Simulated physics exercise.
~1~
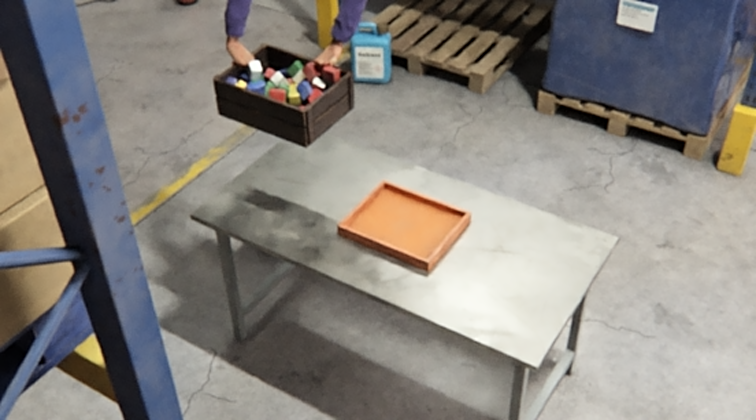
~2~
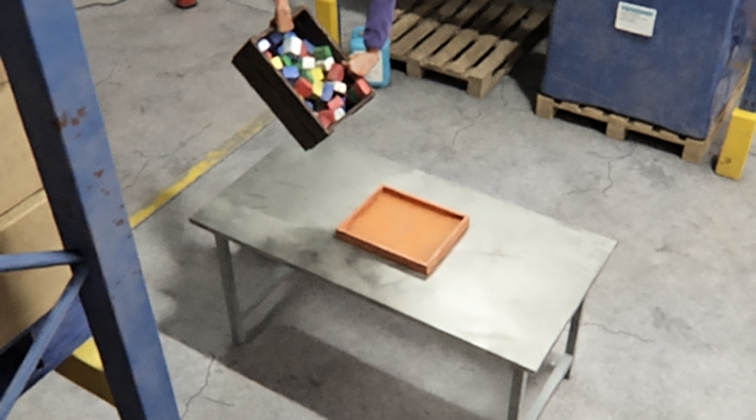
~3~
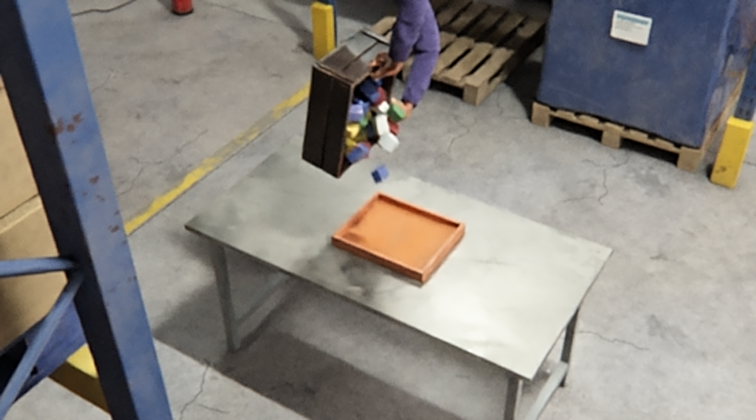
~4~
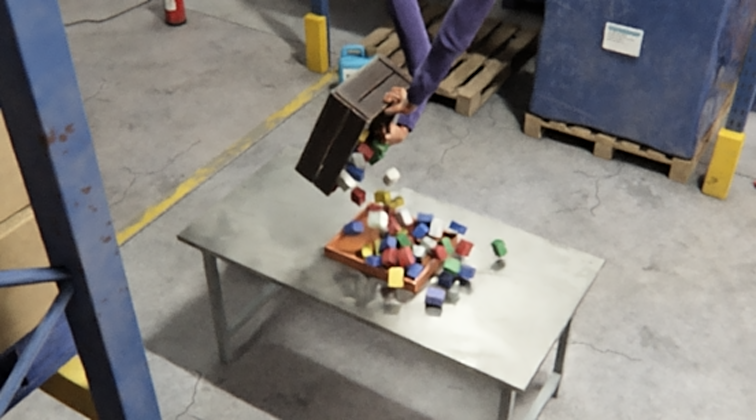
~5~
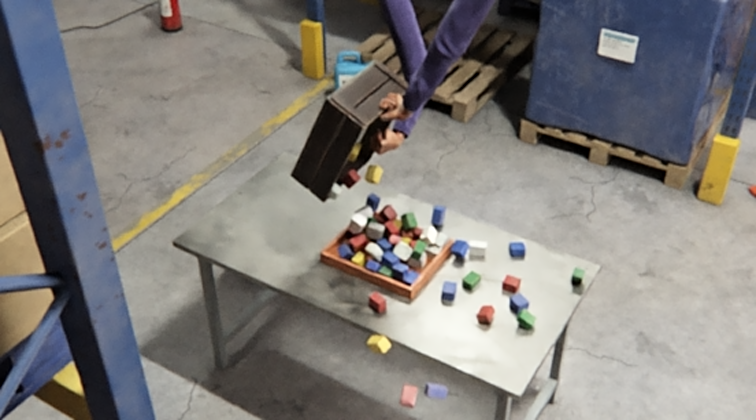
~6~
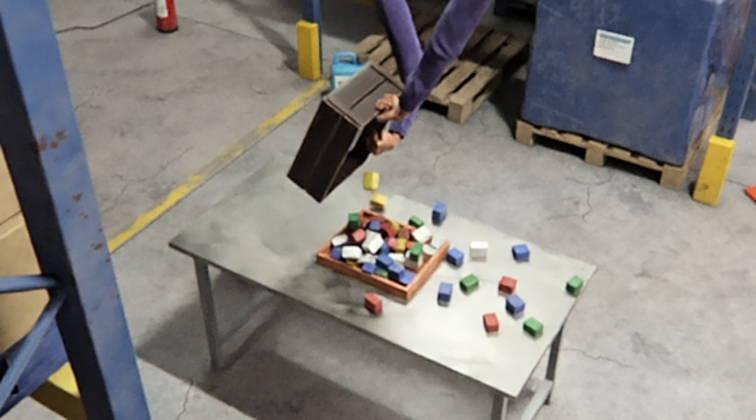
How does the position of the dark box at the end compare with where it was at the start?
At the end the dark box is further to the right and a little lower in view, held tipped near the orange tray, whereas it began upright further left, by the far left part of the table.
